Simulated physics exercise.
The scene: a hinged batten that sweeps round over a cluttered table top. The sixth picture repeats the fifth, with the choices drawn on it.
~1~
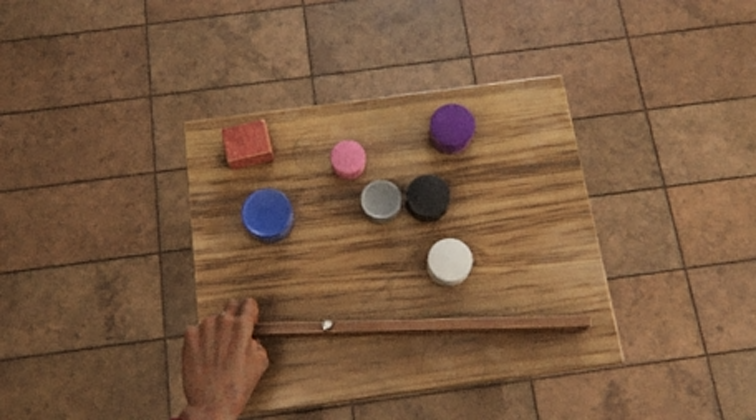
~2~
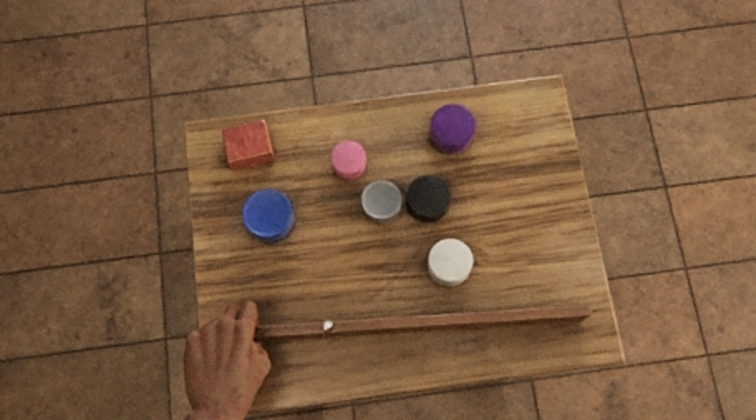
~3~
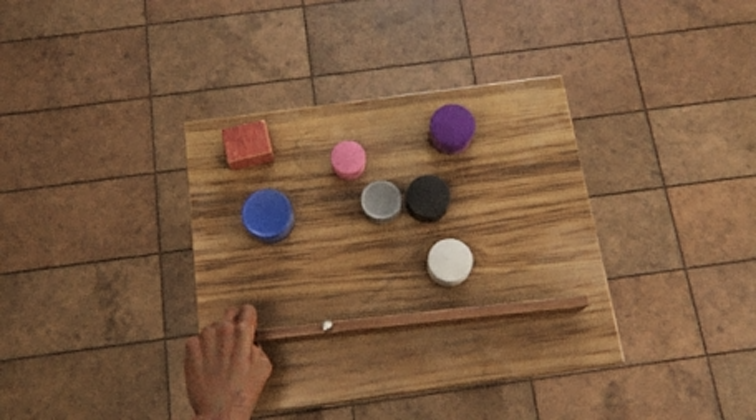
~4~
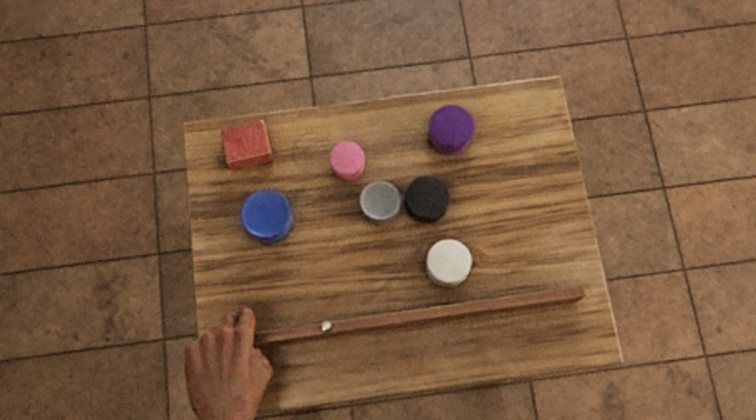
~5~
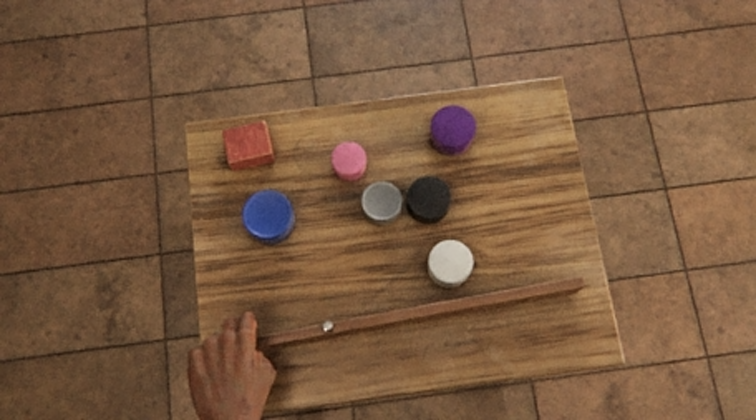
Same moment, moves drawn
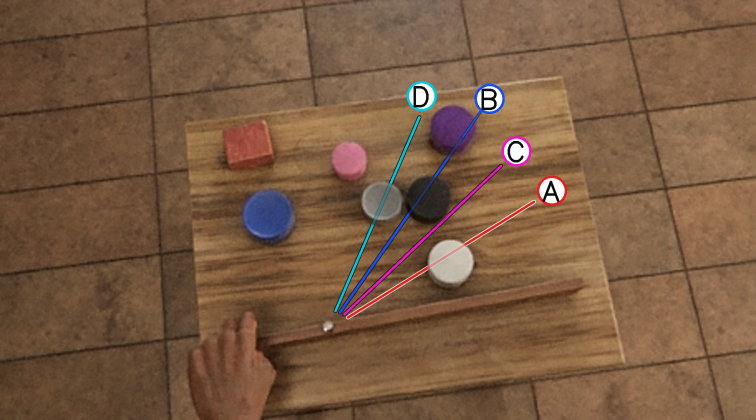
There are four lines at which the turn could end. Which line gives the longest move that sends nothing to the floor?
As far as mark D.
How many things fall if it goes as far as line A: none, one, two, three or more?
By then, none.
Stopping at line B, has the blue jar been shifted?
By then, no.
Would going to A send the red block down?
No.
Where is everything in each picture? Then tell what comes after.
In the first frame, blue jar (268, 217); red block (248, 144); arm (464, 324).
In the second frame, arm (465, 318); pink pot (349, 161).
In the third frame, arm (463, 313); purple pot (452, 130).
In the fourth frame, arm (462, 308); blue jar (267, 218).
In the fifth frame, arm (462, 303); black tin (429, 201); pink pot (349, 162); grey tub (382, 204).
On the marked copy, A at (443, 258); B at (403, 222); C at (425, 238); D at (379, 211).
With D. Early on, arm (444, 259); black tin (427, 197); white tin (436, 237).
Further on, arm (410, 224); pink pot (346, 159); black tin (416, 172).
At the end, arm (381, 208); purple pot (401, 102); pink pot (341, 153); nothing has fallen.
As for the rest, A is safe but short; B is safe but short; C is safe but short.
